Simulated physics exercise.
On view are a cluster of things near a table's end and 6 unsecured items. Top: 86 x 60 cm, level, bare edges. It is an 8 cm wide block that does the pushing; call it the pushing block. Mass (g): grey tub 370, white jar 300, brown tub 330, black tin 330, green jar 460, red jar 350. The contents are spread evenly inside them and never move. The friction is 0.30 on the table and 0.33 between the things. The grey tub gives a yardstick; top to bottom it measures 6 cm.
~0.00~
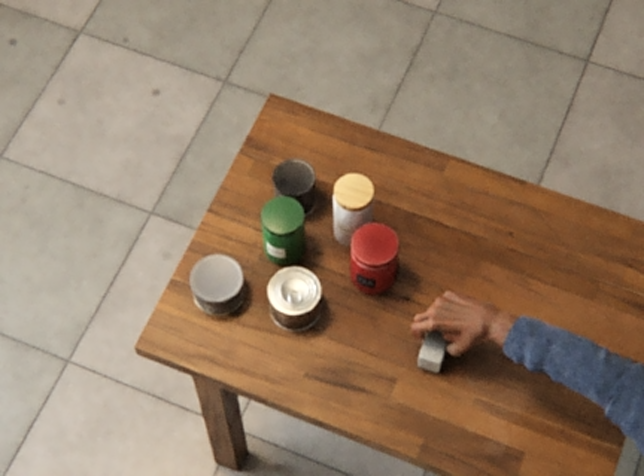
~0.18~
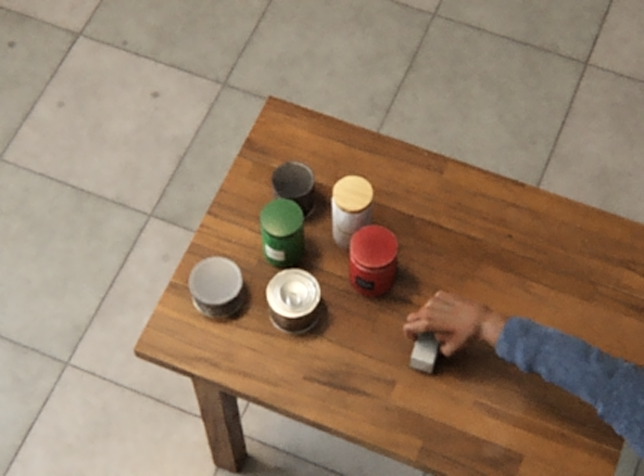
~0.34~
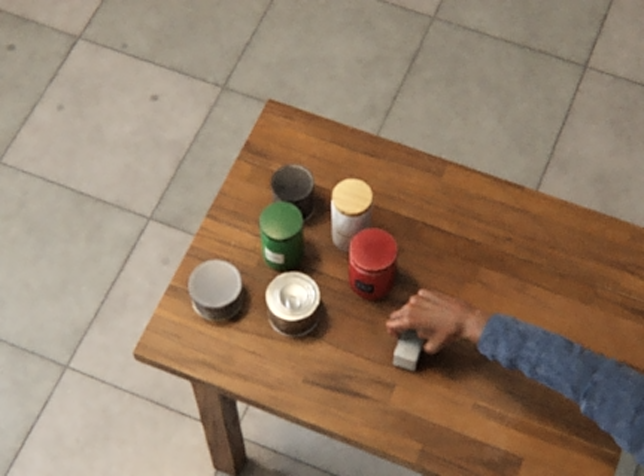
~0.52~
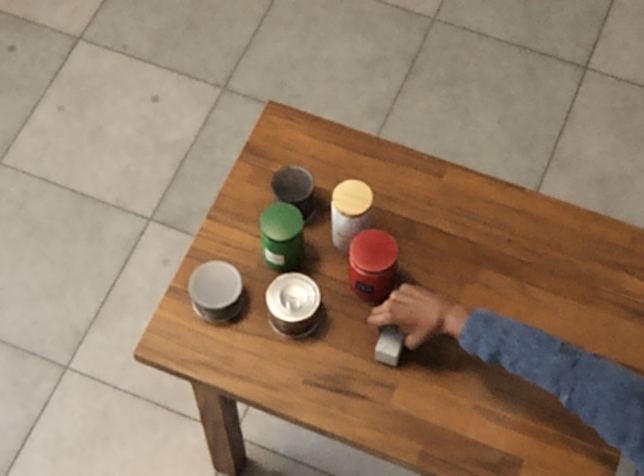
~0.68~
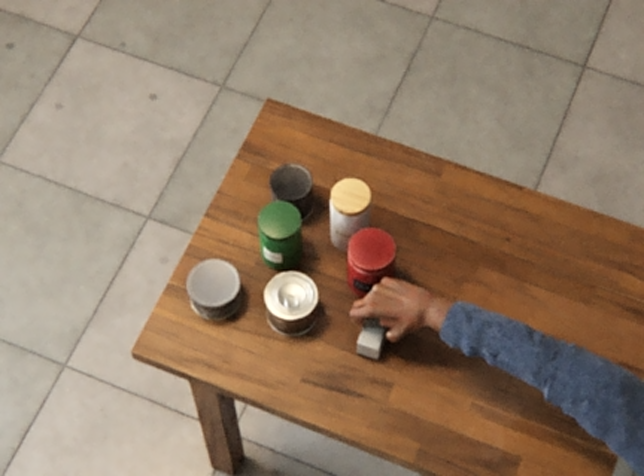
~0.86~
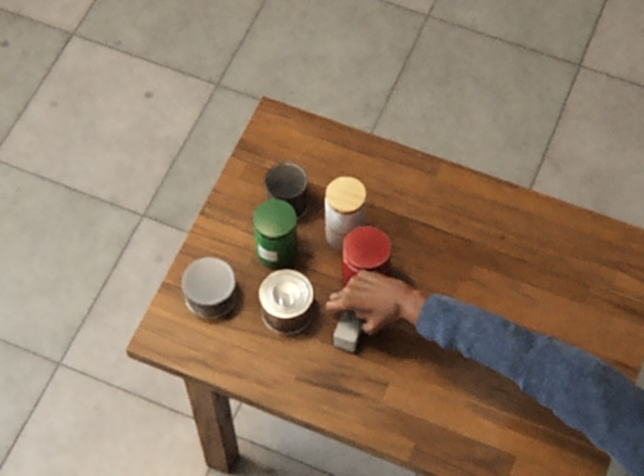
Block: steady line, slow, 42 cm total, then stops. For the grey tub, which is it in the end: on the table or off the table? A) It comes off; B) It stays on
A.
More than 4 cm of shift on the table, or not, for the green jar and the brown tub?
Here the green jar is left in place, and the brown tub moves off.
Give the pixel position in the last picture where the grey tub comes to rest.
About (176, 418).
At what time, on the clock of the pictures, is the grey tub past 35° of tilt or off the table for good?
Around 2.0 seconds.
After 1.86 s, block slid 33 cm; grey tub slid 8 cm near (166, 279); brown tub slid 13 cm.
After 2.36 s, block slid 42 cm; grey tub now off the table; brown tub slid 22 cm.
At rest (2.8 s), off the table, grey tub; not toppled but over 4 cm from the start, brown tub; the other 4 in place, give or take 4 cm. Seen from the same camera at the end, grey tub near (176, 418).
